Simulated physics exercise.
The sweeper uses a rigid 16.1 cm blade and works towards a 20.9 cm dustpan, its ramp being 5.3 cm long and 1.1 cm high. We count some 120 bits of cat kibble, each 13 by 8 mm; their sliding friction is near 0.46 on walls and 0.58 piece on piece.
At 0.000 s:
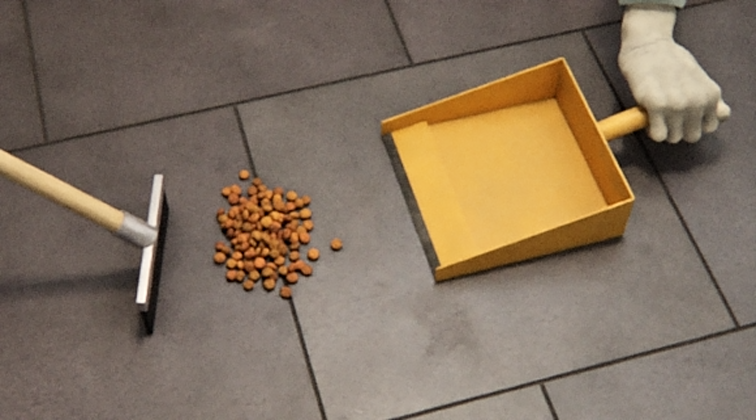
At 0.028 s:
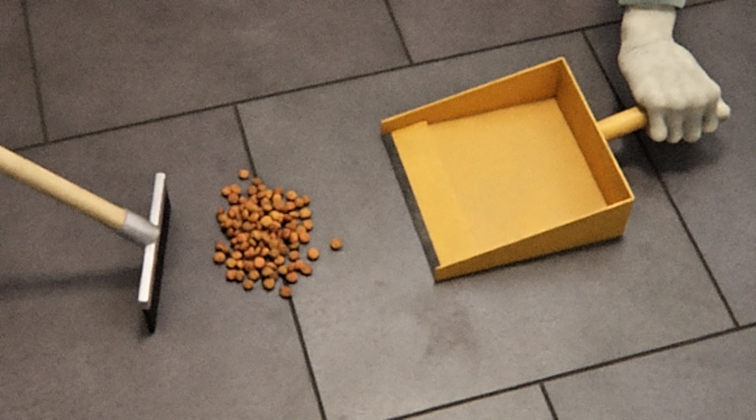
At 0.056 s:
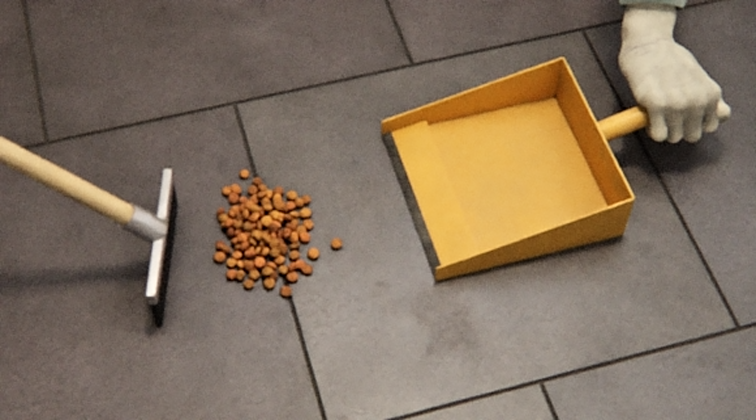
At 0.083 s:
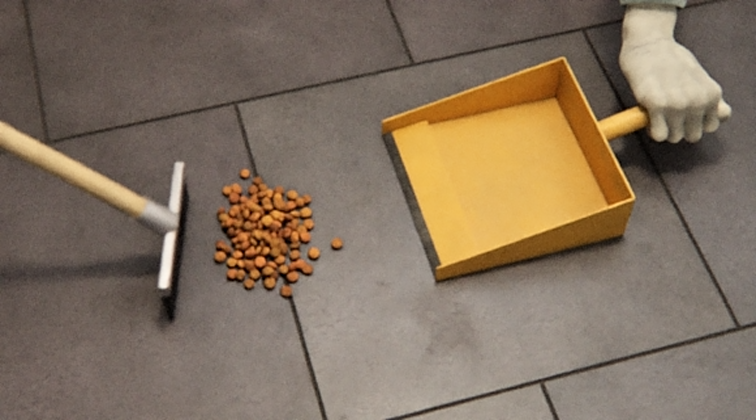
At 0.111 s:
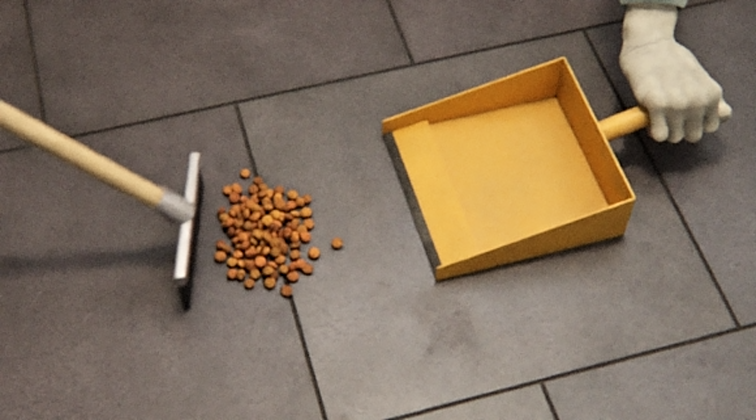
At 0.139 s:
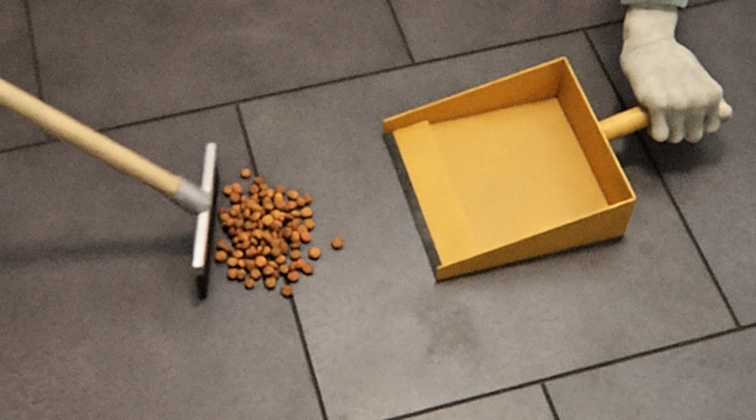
Gloved hand holding a yellow dustpan still on dark floor tiles while a wooden-handled blade slides right to a small pile of brown kibble.
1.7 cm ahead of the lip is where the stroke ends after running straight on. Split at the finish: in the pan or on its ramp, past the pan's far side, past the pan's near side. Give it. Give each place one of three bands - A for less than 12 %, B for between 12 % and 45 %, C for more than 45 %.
One by one: Pan: Odds are it gets a meagre share; far side: Odds are it gets a meagre share; near side: Odds are it gets a meagre share.
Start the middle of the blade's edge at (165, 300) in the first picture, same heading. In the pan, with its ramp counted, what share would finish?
Roughly 10 percent would end up there.
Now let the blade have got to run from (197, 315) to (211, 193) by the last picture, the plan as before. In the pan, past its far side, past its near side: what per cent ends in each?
The pan gets 5, the far side 0 and the near side 25.
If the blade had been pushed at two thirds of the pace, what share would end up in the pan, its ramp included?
I'd guess it lands at about 0 per cent.
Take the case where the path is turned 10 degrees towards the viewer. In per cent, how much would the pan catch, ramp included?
Under that change, roughly 10 in a hundred.
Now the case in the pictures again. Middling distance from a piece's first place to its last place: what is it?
I'd say near 12 cm.
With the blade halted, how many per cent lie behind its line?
35 %.
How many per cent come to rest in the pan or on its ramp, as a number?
Around 5 in a hundred.
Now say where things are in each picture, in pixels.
The first picture shows blade from (143, 305) to (160, 184), moved 0.0 cm, 0 of the pieces shifted so far; middle of the pieces at (264, 236); pan at (515, 180).
The second picture shows blade from (145, 303) to (162, 182), moved 0.3 cm, 0 of the pieces shifted so far; middle of the pieces at (264, 236).
The third picture shows blade from (153, 298) to (169, 178), moved 1.2 cm, 0 of the pieces shifted so far; middle of the pieces at (264, 236).
The fourth picture shows blade from (165, 291) to (180, 171), moved 2.6 cm, 0 of the pieces shifted so far; middle of the pieces at (265, 235).
The fifth picture shows blade from (181, 280) to (196, 162), moved 4.6 cm, 0 of the pieces shifted so far; middle of the pieces at (265, 235).
The sixth picture shows blade from (199, 269) to (212, 153), moved 6.7 cm, 0 of the pieces shifted so far; middle of the pieces at (265, 235); pan at (516, 179). Its pace works out near 0.75 m/s, heading 22 degrees away from the viewer's side.
Then, at 0.28 s, middle of the blade 13 cm from the lip; 0 % over the lip, far side 0 %, near side 0 %.
After 0.38 s, middle of the blade 6 cm from the lip; 0 % over the lip, far side 5 %, near side 0 %.
After 0.60 s, middle of the blade 4 cm from the lip; 5 % over the lip, far side 5 %, near side 0 %.
By 1.0 s all is still; pan 5 %, far side 5 %, near side 0 %, in front of the lip or behind the blade 90 %.
